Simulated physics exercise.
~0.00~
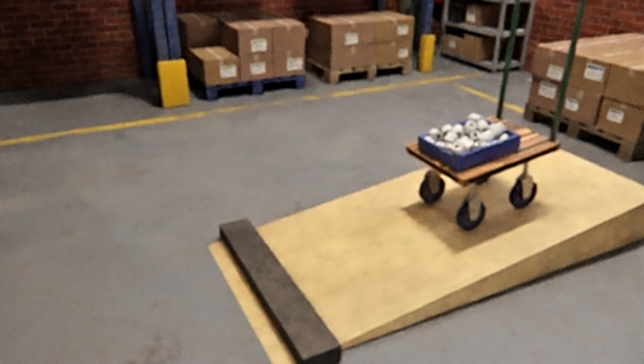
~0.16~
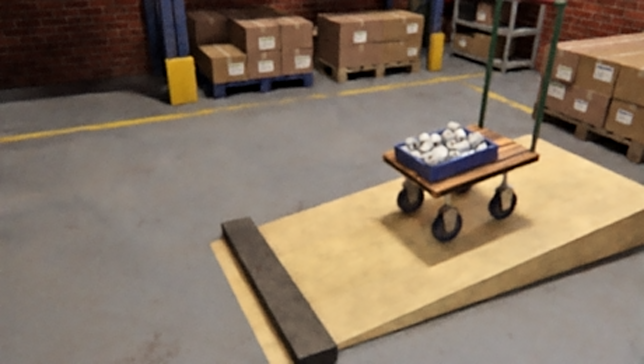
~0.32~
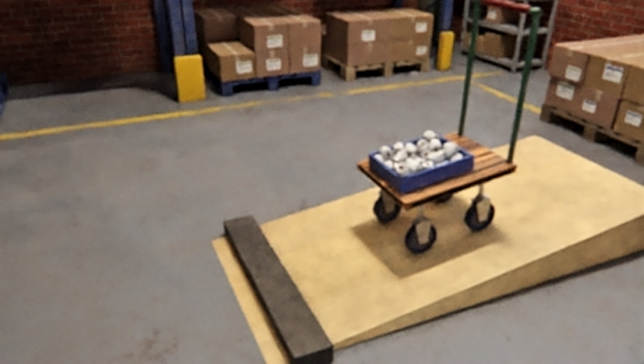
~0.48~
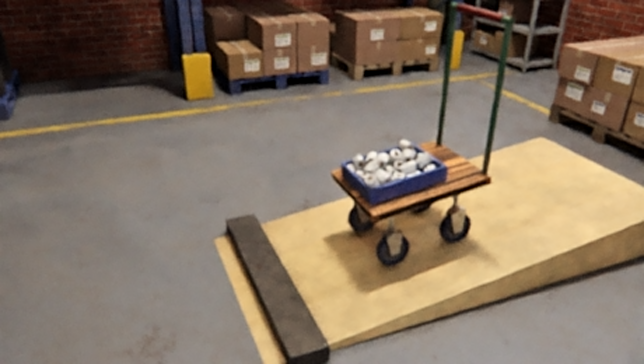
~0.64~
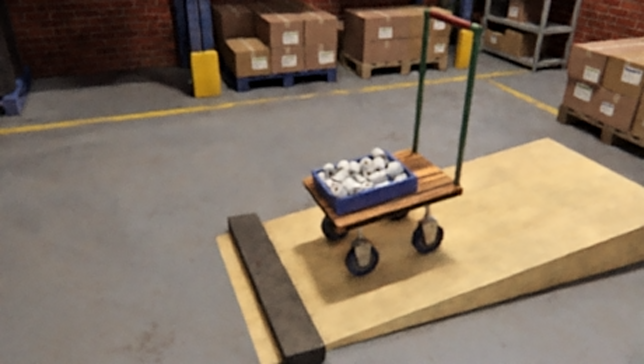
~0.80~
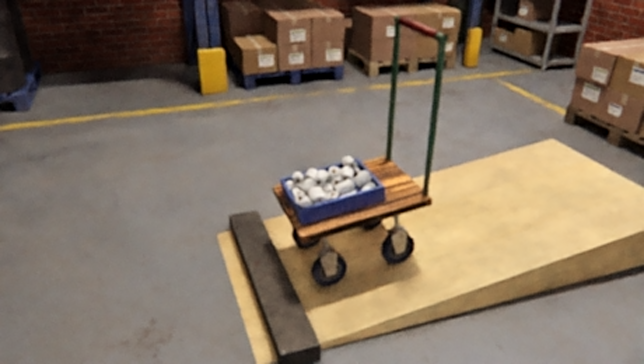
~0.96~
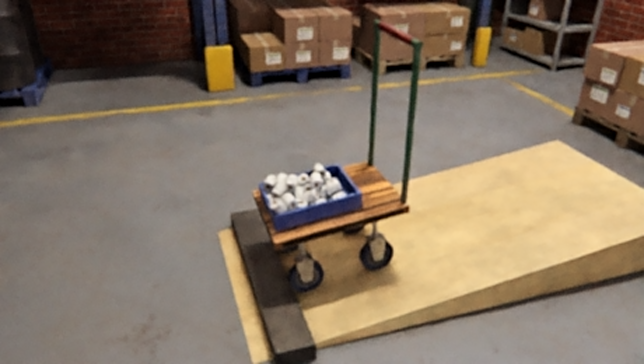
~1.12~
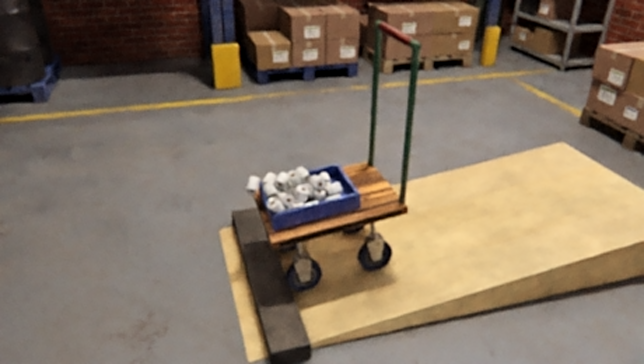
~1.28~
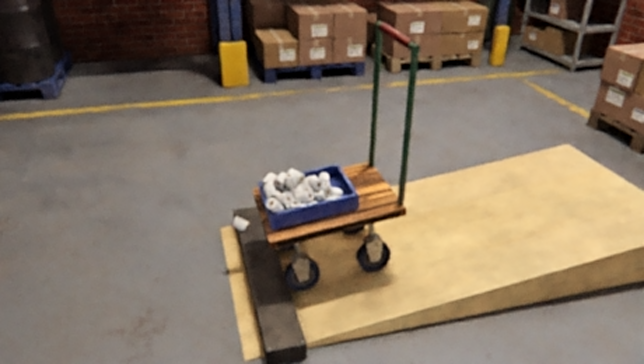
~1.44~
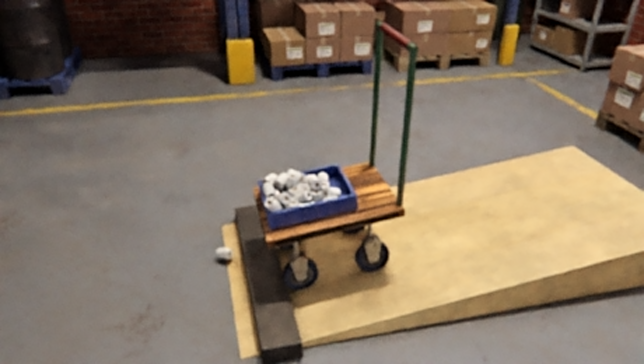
A cart rolls down a ramp, stops at a beam, and one white roll falls out.
